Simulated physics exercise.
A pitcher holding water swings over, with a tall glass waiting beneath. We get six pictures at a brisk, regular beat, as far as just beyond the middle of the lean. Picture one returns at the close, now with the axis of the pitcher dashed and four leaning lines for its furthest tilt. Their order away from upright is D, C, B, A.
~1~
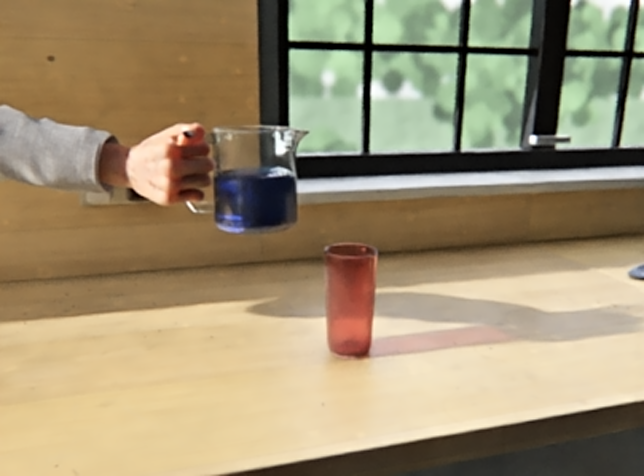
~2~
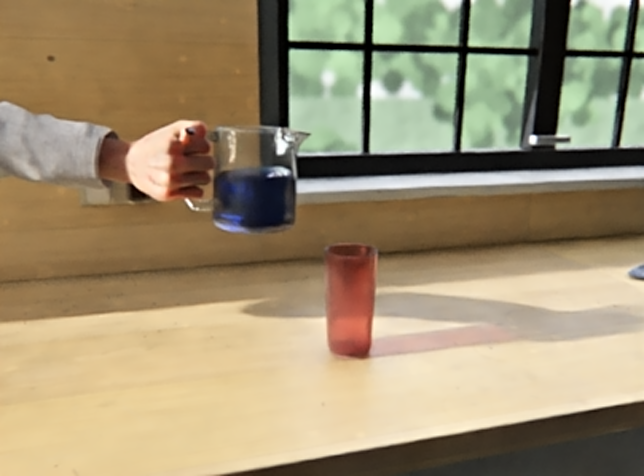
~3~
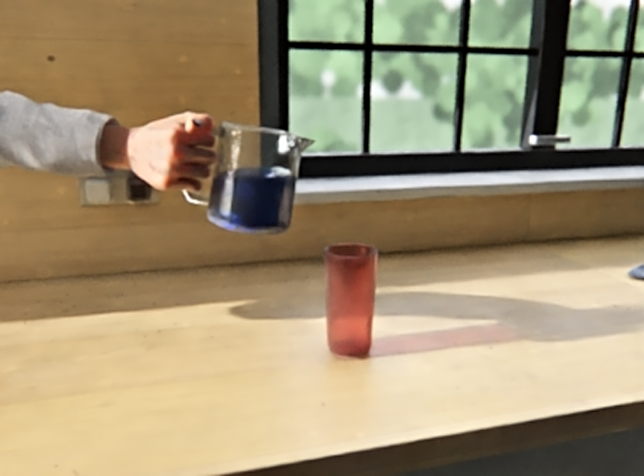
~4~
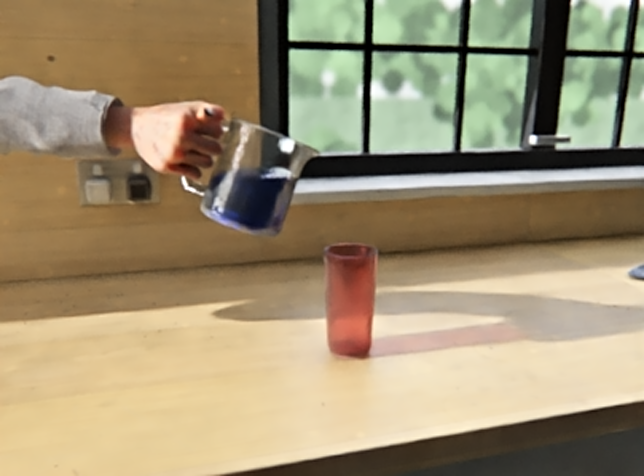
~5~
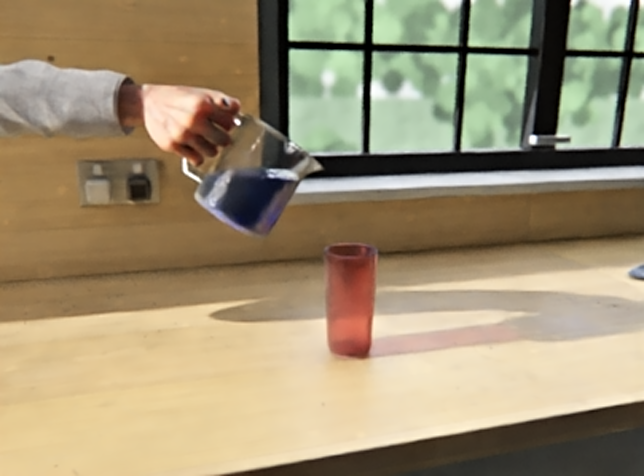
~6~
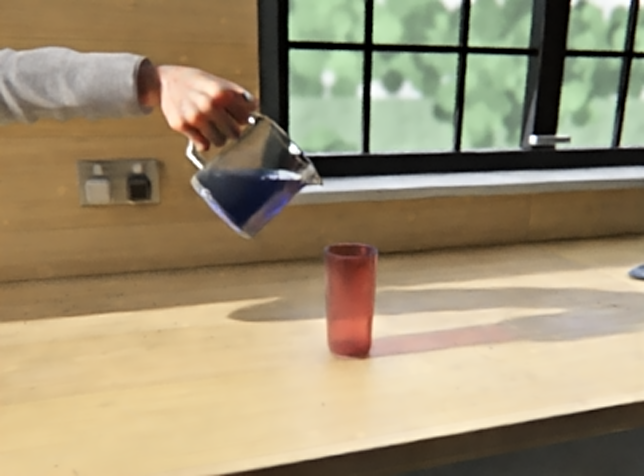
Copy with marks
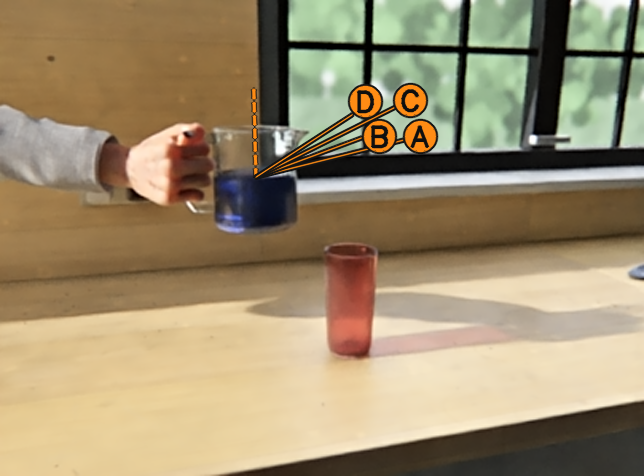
A sunlit room with wood-panelled walls and a pale wooden counter below a black-framed window is seen from the front, slightly above the counter, in a steady view. A grey-sleeved arm at the left holds a clear pitcher of dark blue liquid above and left of a tall, translucent red glass. The hand rises slightly and tilts the pitcher steadily rightward, its spout lowering while the glass stays still.
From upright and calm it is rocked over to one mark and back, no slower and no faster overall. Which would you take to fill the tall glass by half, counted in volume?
The answer is line B.
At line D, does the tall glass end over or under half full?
Under.
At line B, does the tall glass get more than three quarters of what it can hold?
No, less.
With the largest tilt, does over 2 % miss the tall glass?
No, it does not.
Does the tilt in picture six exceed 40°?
Yes.
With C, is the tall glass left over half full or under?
Under.
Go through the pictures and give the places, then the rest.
Upright, lip at (308, 131); rim of the tall glass round (351, 249); nothing has left yet, in the first frame.
Tipped about 2°, lip at (310, 133); nothing has left yet, in the second frame.
Tipped about 10°, lip at (314, 141); nothing has left yet, in the third frame.
Tipped about 20°, lip at (319, 152); nothing has left yet, in the fourth frame.
Tipped about 34°, lip at (322, 168); nothing has left yet, in the fifth frame.
Tipped about 48°, lip at (322, 185); nothing has left yet, in the sixth frame.
On the marked copy, A at (403, 140); B at (361, 137); C at (394, 107); D at (352, 114).
With A, the tall glass ends with about 66 % of what it can hold.
With B, the tall glass ends with about 51 % of what it can hold.
With C, the tall glass ends with about 36 % of what it can hold.
With D, the tall glass ends with about 22 % of what it can hold.
